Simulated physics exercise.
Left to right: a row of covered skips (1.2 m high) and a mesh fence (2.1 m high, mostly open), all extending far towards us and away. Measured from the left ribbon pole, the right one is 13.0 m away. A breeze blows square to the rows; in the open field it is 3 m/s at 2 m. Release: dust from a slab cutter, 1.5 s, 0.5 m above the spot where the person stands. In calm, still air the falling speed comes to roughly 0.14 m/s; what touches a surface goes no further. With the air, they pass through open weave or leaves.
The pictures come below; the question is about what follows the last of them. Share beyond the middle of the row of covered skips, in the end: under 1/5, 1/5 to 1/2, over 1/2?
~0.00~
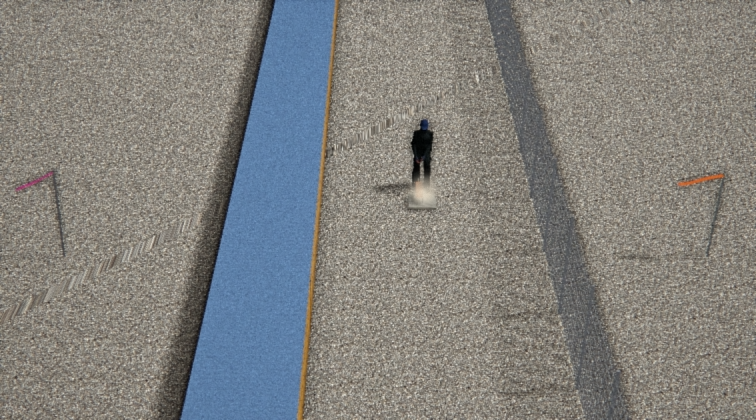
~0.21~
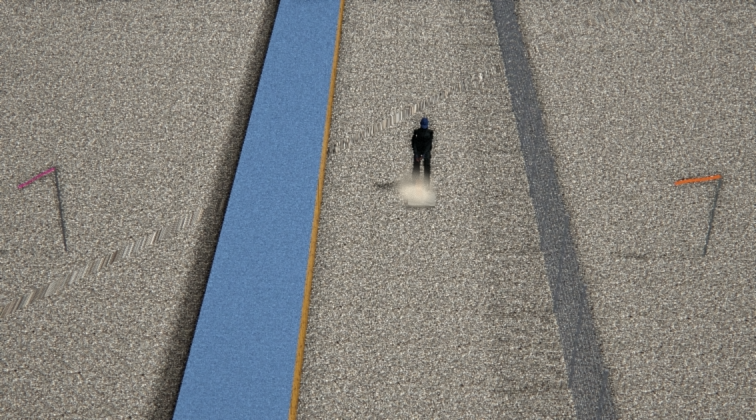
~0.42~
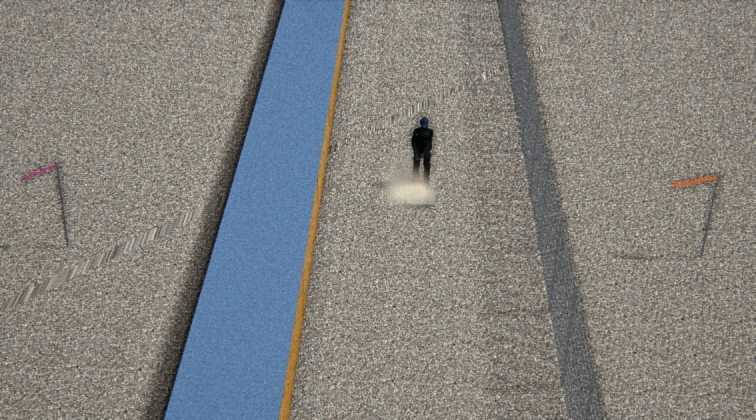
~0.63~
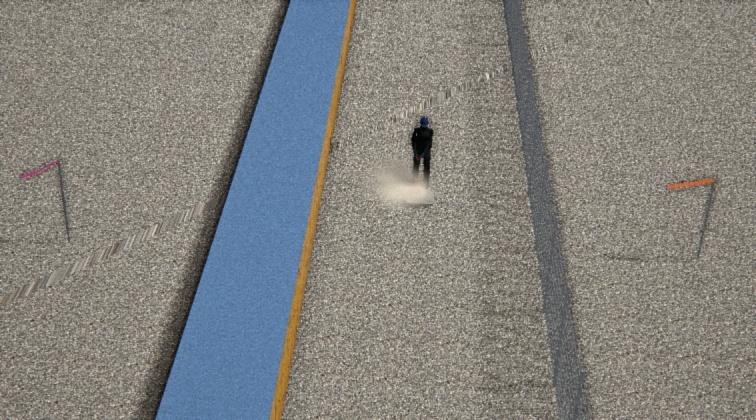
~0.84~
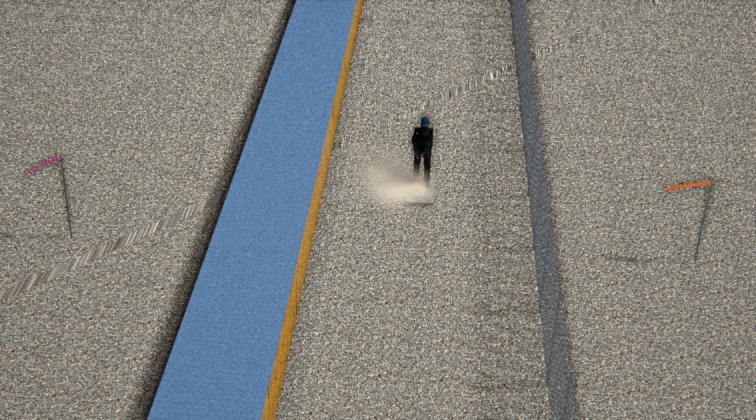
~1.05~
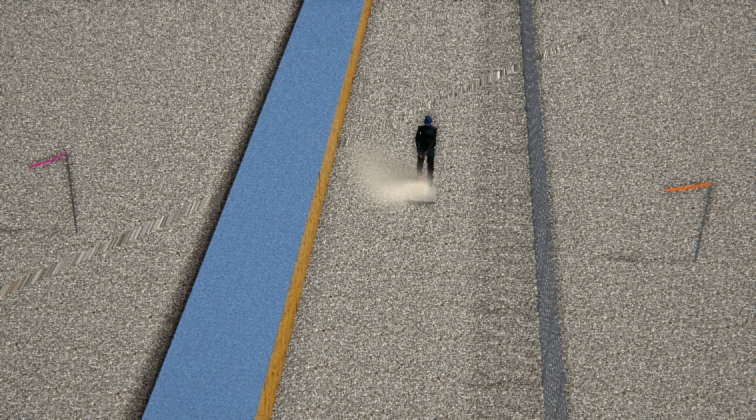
Over 1/2.
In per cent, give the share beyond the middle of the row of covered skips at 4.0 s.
50 per cent, roughly.
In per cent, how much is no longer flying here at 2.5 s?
10 %.
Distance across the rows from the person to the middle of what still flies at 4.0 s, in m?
Roughly 4.0 metres.
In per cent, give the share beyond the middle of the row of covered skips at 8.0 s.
It works out to about 60 per cent.
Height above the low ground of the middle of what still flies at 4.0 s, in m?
The middle sits around 1.6 m above the low ground.
After 2.5 s, 15 % is beyond the row of covered skips; 9 % has touched down or left; the middle of what still flies is 0.9 m above the low ground, near (349, 162).
After 4.0 s, 50 % is beyond the row of covered skips; 25 % has touched down or left; the middle of what still flies is 1.6 m above the low ground, near (236, 126).
After 8.0 s, 62 % is beyond the row of covered skips; 45 % has touched down or left.
After 20.0 s, 62 % is beyond the row of covered skips; 94 % has touched down or left.
After 45.0 s, 62 % is beyond the row of covered skips; 100 % has touched down or left.
